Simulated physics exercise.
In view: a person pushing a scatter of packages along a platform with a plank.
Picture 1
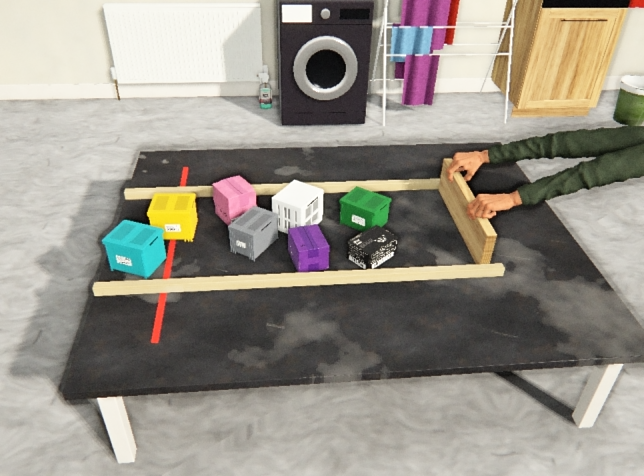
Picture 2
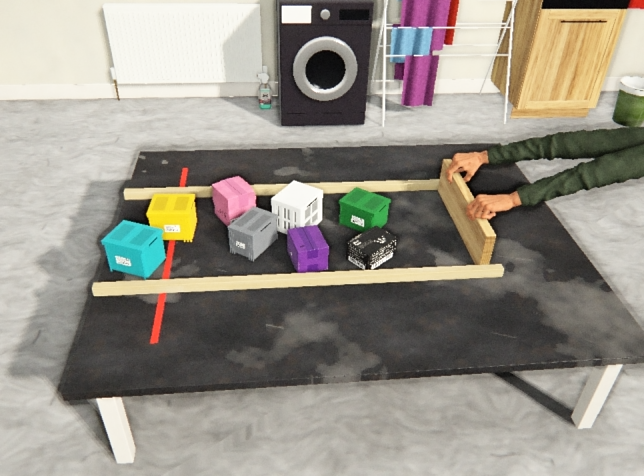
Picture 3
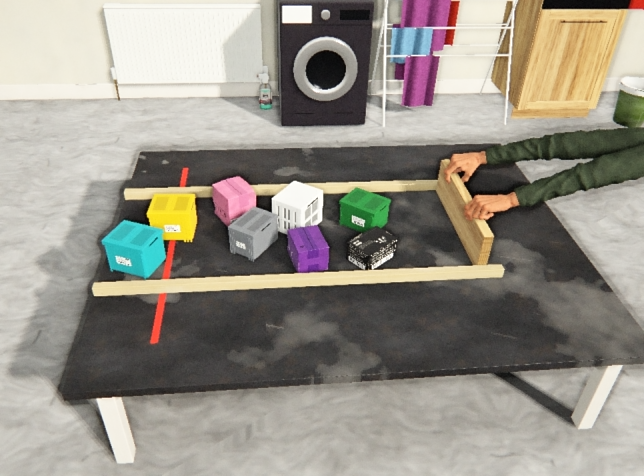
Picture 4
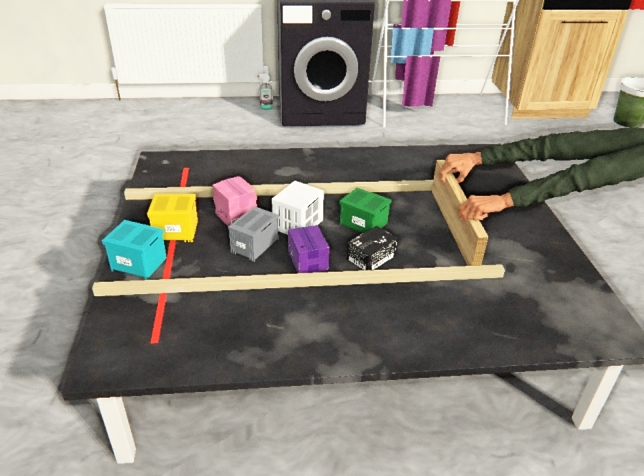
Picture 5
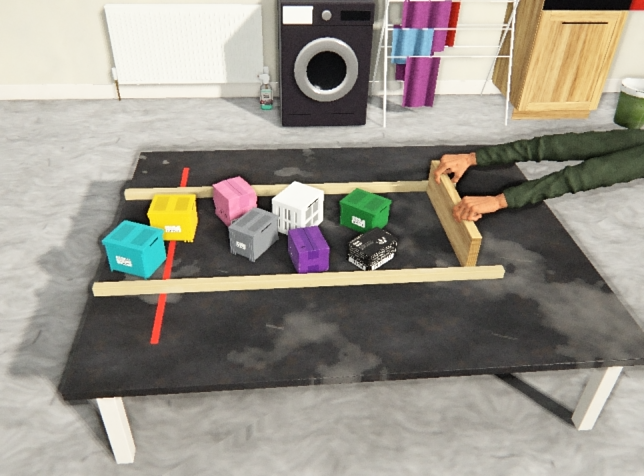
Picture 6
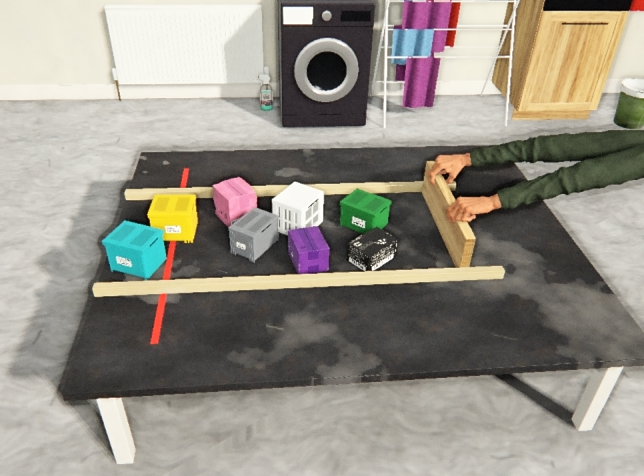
On a dark table, two hands slide a wooden plank slightly left toward scattered colourful boxes.
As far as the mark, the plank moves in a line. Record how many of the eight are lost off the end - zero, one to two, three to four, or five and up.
Lost off the end: Three to four.
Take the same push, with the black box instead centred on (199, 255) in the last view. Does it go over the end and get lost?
Result: The black box ends up off.
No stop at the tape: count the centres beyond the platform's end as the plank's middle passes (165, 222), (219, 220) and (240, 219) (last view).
Respectively 4, 0 and 0.
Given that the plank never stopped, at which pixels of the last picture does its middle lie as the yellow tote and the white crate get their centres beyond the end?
At (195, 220) for the yellow tote; at (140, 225) for the white crate.
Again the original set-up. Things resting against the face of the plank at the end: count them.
Count: 2.
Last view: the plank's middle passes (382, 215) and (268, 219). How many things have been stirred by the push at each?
2, then 7.
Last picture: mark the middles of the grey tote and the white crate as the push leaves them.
I'd put one close to (111, 239) and the other close to (134, 199).
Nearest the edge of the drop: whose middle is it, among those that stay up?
Answer: The grey tote.
A little later, none off yet; turquoise tote at rest near (136, 250); yellow tote at rest near (174, 218); pink box at rest near (235, 203).
Next, none off yet; turquoise tote at rest near (136, 250); yellow tote shifted a little near (167, 219); pink box shifted about its own width near (184, 196).
When it is over, the number that fall off is three or four; down, pink box, yellow tote and turquoise tote.
